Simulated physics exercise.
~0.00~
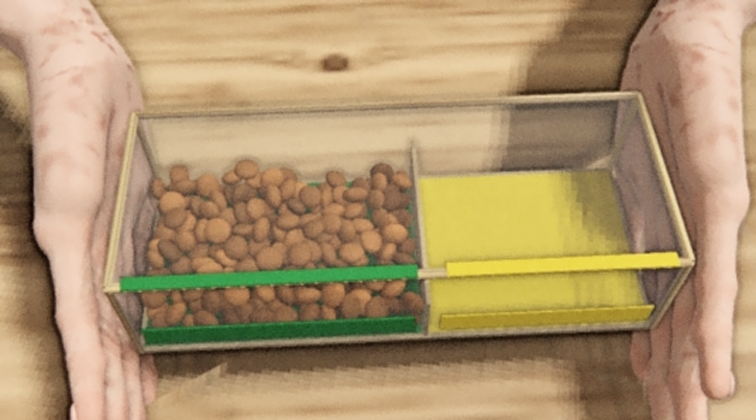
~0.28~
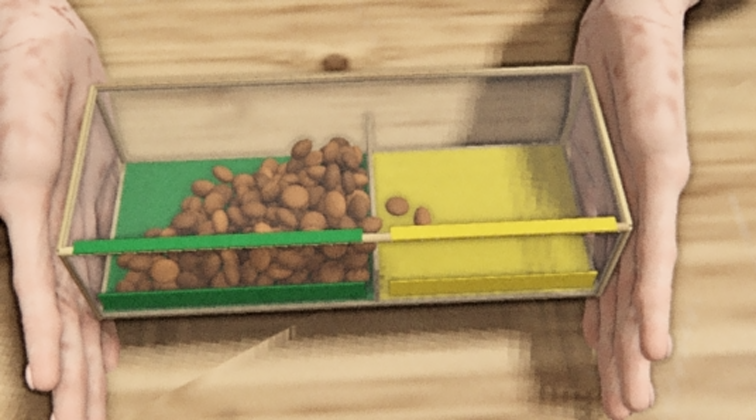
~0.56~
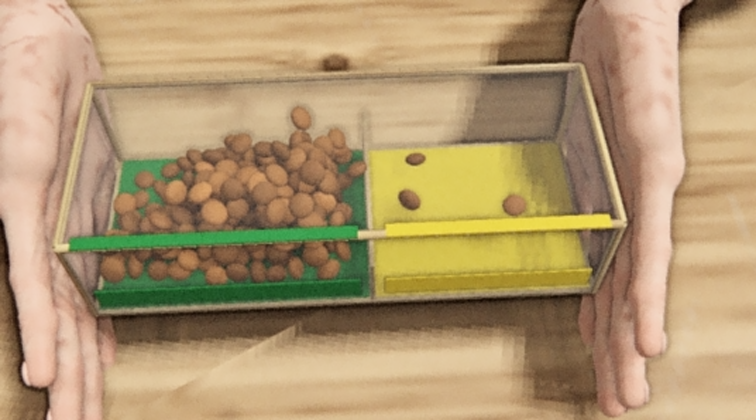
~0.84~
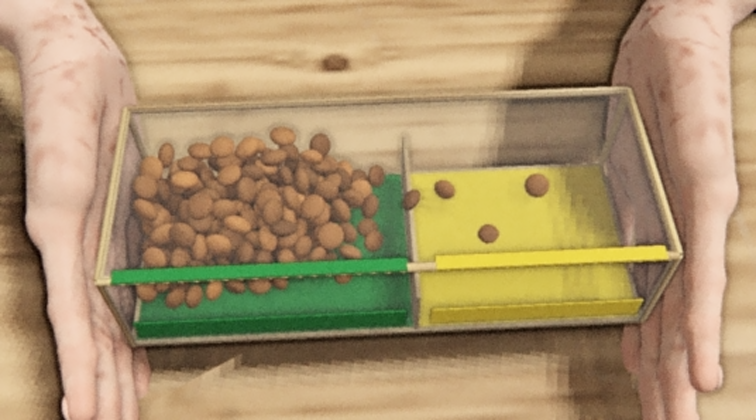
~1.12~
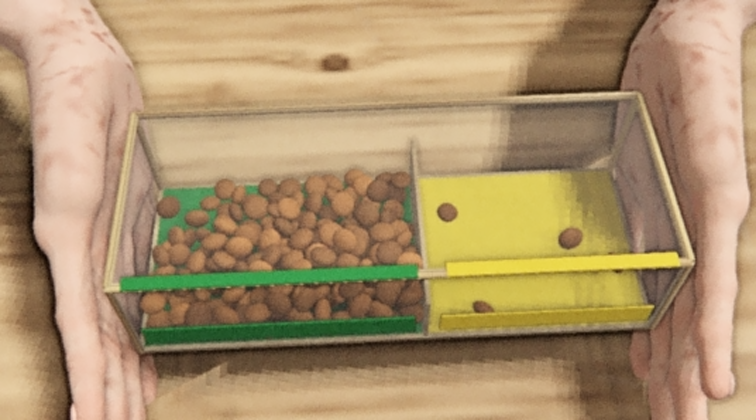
Two hands shake a clear box of brown pieces, and a few land in yellow.
